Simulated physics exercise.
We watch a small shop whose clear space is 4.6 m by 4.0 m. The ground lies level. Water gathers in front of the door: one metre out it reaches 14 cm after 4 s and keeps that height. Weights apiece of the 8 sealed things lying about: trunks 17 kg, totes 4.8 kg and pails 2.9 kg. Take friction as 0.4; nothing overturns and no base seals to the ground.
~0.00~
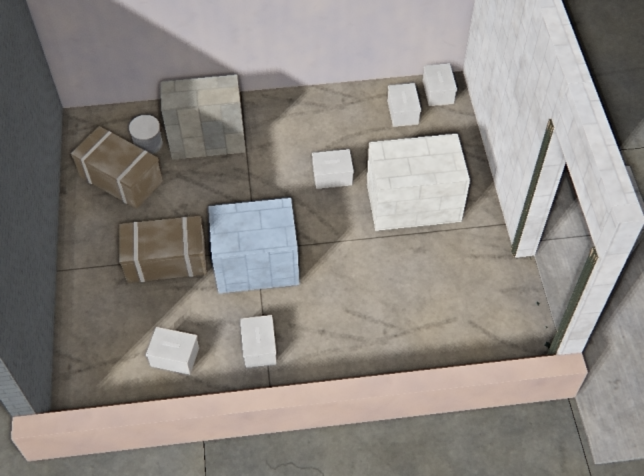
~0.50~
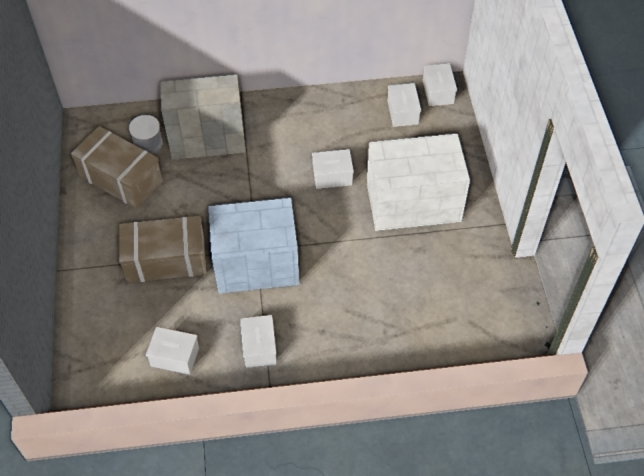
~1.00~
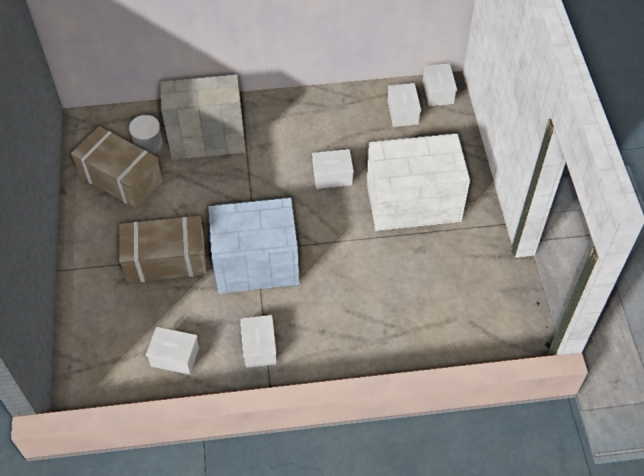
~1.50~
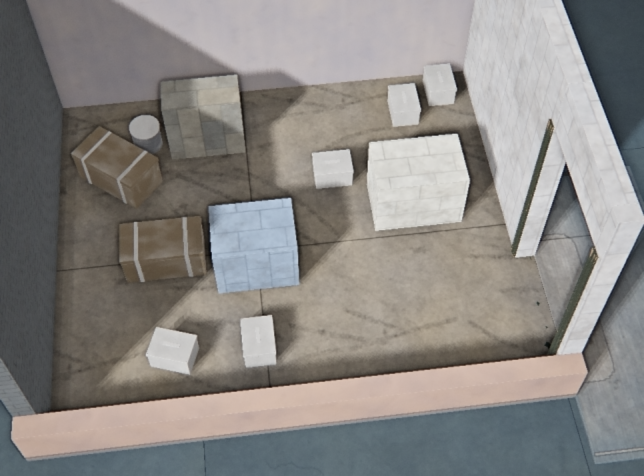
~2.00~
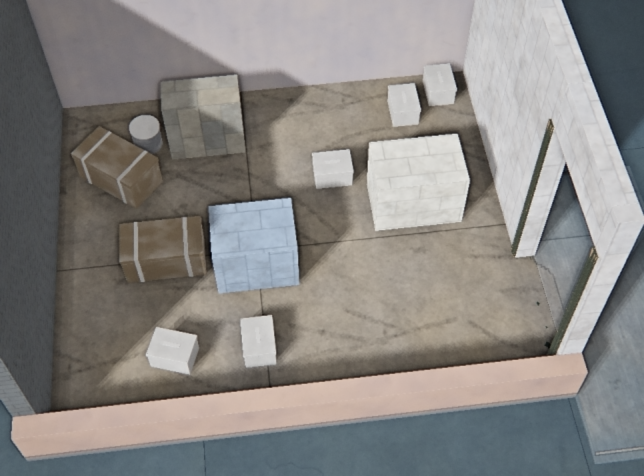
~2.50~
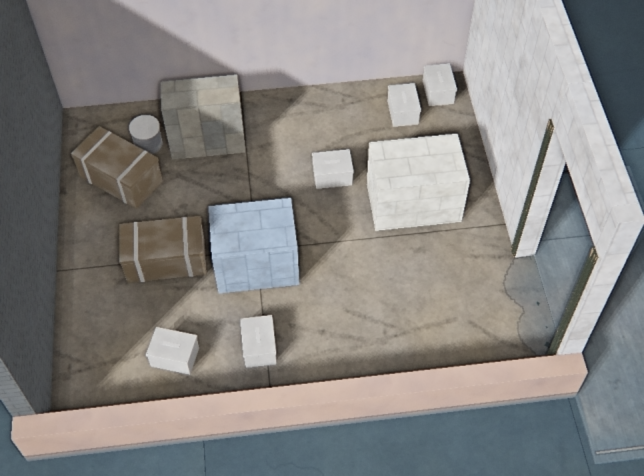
The clip shows a small walled room holding still boxes, strapped brown trunks and a blue block, seen from above, while water covers the ground outside, then passes the doorway at right and spreads slightly onto the floor inside.
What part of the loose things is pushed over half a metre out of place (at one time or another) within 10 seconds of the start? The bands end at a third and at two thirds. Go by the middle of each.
Share: Under a third.
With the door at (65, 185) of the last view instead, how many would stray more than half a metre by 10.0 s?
In that case 6 of them.
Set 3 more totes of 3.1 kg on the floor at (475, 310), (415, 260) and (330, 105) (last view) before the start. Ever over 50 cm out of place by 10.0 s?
In that order: Over, more, under.
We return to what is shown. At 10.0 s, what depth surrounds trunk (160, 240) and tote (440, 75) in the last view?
About 4 and 0 cm.
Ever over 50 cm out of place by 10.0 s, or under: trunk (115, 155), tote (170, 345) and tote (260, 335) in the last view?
In turn: Less, over, over.
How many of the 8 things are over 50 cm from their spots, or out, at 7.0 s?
1 of them.
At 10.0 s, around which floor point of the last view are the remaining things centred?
Around (227, 187).
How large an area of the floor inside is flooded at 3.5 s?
About 1.0 m2.
After 3.5 s 0 of 8 are over 50 cm from their spots; 0 afloat.
After 4.5 s 0 of 8 are over 50 cm from their spots; 0 afloat.
After 7.0 s 1 of 8 are over 50 cm from their spots; 1 afloat.
After 10.0 s 2 of 8 are over 50 cm from their spots, and 2 have been at some point; 2 afloat.
